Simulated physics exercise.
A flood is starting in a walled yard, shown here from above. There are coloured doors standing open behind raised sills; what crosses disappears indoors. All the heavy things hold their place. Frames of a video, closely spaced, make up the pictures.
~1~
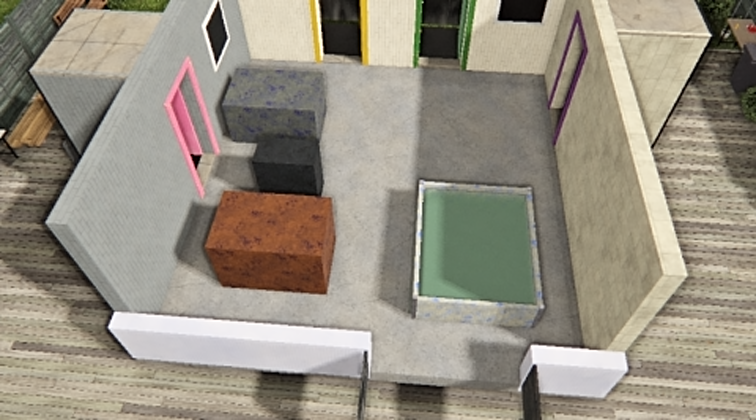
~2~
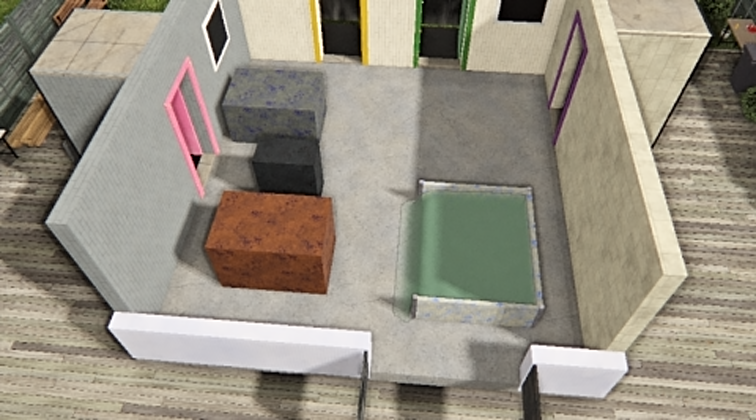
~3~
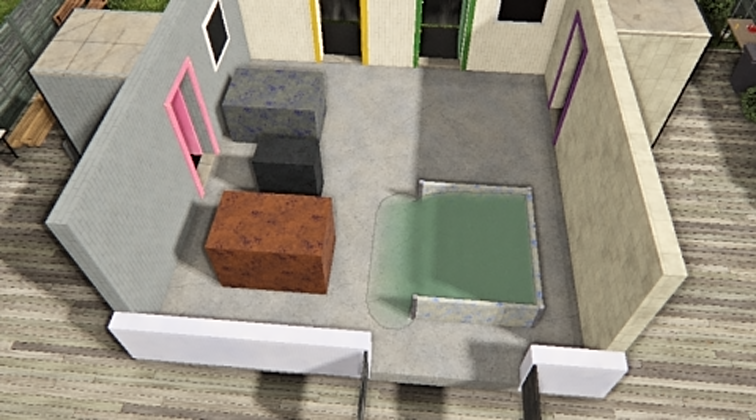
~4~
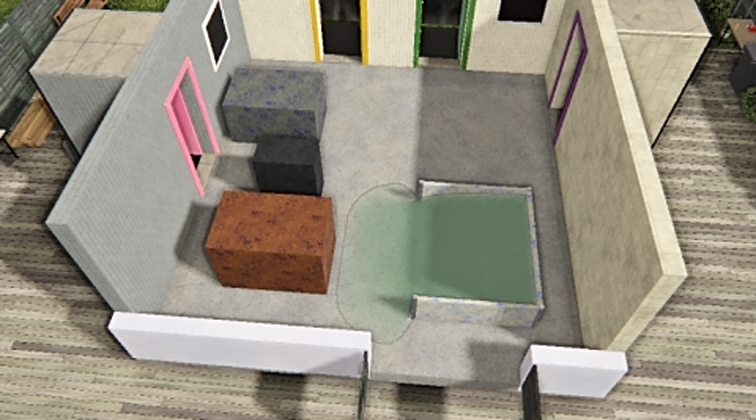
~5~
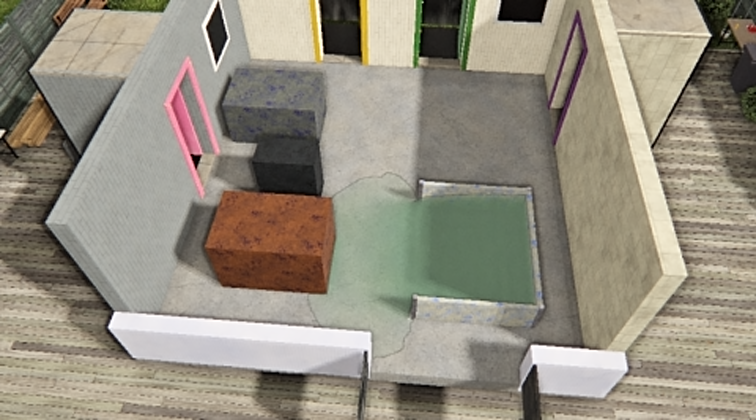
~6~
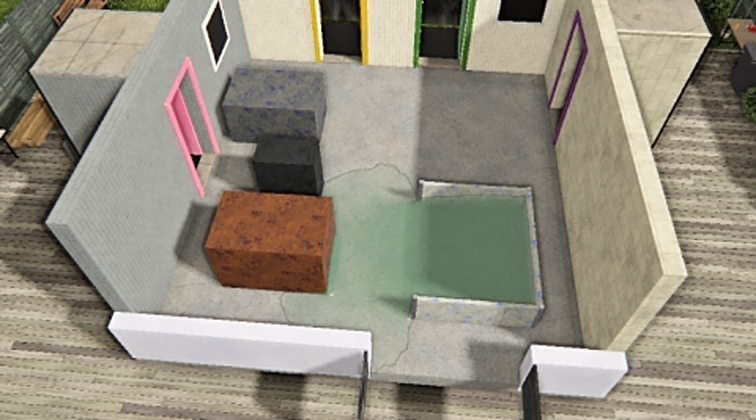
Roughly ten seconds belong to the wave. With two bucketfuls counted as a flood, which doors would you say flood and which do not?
I would say the yellow door floods; the purple door does not; the green door does not; the pink door floods.
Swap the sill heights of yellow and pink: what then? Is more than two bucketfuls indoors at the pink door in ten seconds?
Then pink exceeds the limit.
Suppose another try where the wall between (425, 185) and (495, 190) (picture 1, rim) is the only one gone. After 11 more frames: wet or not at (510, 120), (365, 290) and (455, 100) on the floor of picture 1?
Taking the points in order: Swamped, unwetted and swamped.
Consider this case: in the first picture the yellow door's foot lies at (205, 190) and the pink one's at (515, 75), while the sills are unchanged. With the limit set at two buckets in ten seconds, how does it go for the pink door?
As it turns out, pink stays within bounds.
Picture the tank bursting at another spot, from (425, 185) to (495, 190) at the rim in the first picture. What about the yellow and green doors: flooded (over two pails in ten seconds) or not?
I'd say the yellow door crosses the line and the green door crosses the line.
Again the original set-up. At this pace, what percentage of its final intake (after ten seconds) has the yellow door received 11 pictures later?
Roughly 0 percent.
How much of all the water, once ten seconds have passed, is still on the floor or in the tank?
About 82 per cent.
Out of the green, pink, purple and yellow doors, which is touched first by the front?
My answer: The door marked pink.
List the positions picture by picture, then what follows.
Still water in the open tank at (476, 243), in the first picture.
The front is at (411, 203), out from the gap at (419, 250), in the second picture.
The front is at (398, 197), out from the gap at (419, 251), in the third picture.
The front is at (363, 327), out from the gap at (419, 252), in the fourth picture.
Water pours out at (419, 252) and has run to (320, 313), in the fifth picture.
The front is at a hidden place, out from the gap at (419, 253), in the sixth picture.
A moment on, water covers 25 % of the floor; the yellow door not reached, the purple door not reached, the green door not reached, the pink door not reached.
Next, water covers 35 % of the floor; the yellow door not reached, the purple door not reached, the green door not reached, the pink door under two buckets in.
Then, water covers 60 % of the floor; the yellow door under two buckets in, the purple door not reached, the green door not reached, the pink door under two buckets in.
Later, water covers 70 % of the floor; the yellow door over two buckets in, the purple door not reached, the green door wet at the sill, nothing in, the pink door over two buckets in.
In the end, water covers 95 % of the floor; the yellow door over two buckets in, the purple door wet at the sill, nothing in, the green door wet at the sill, nothing in, the pink door over two buckets in.
